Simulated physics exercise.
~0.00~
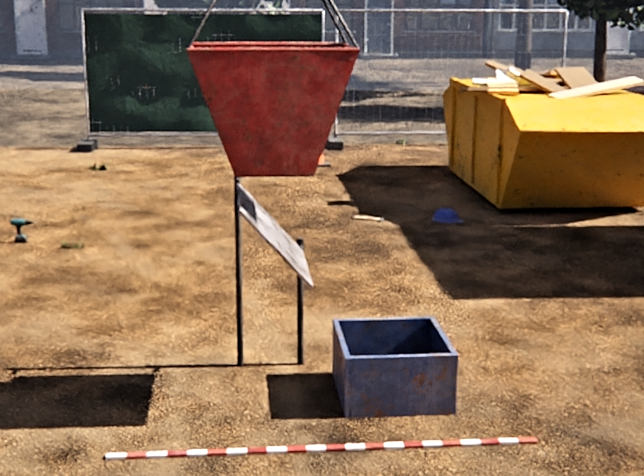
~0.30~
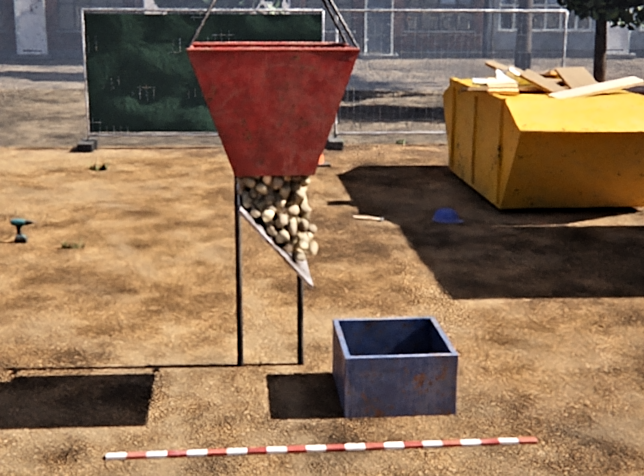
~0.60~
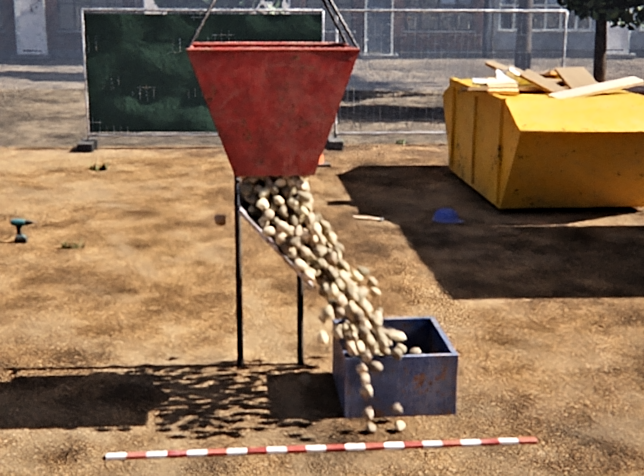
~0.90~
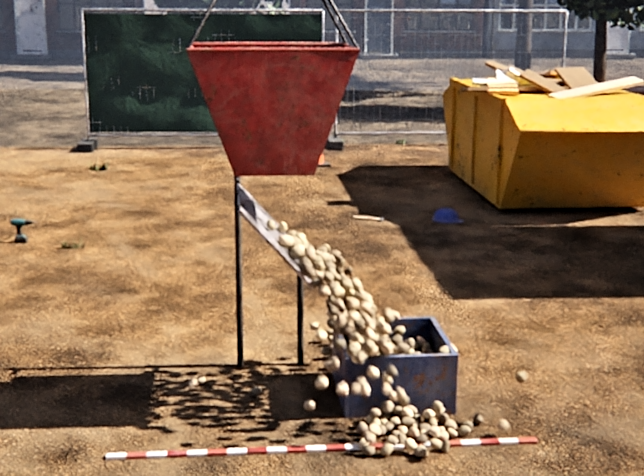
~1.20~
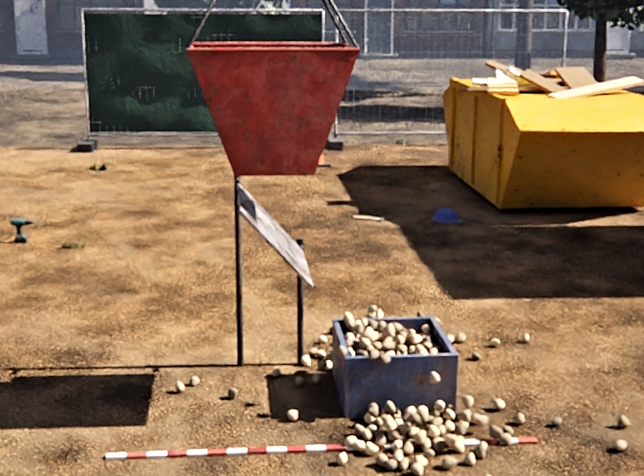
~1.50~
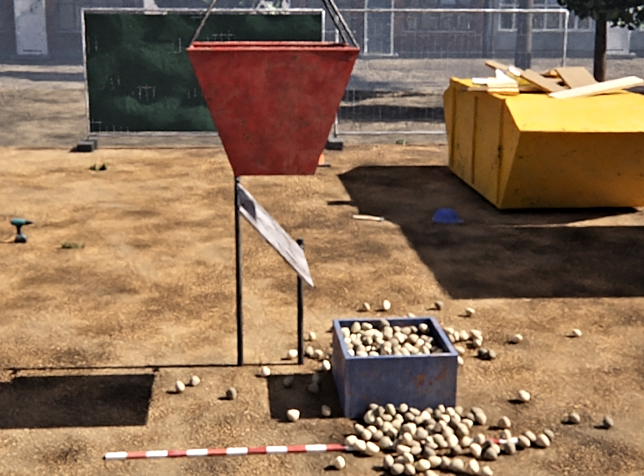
Pale stones drop from a red skip, slide down a steel slope and fill a blue bin, some spilling around it.
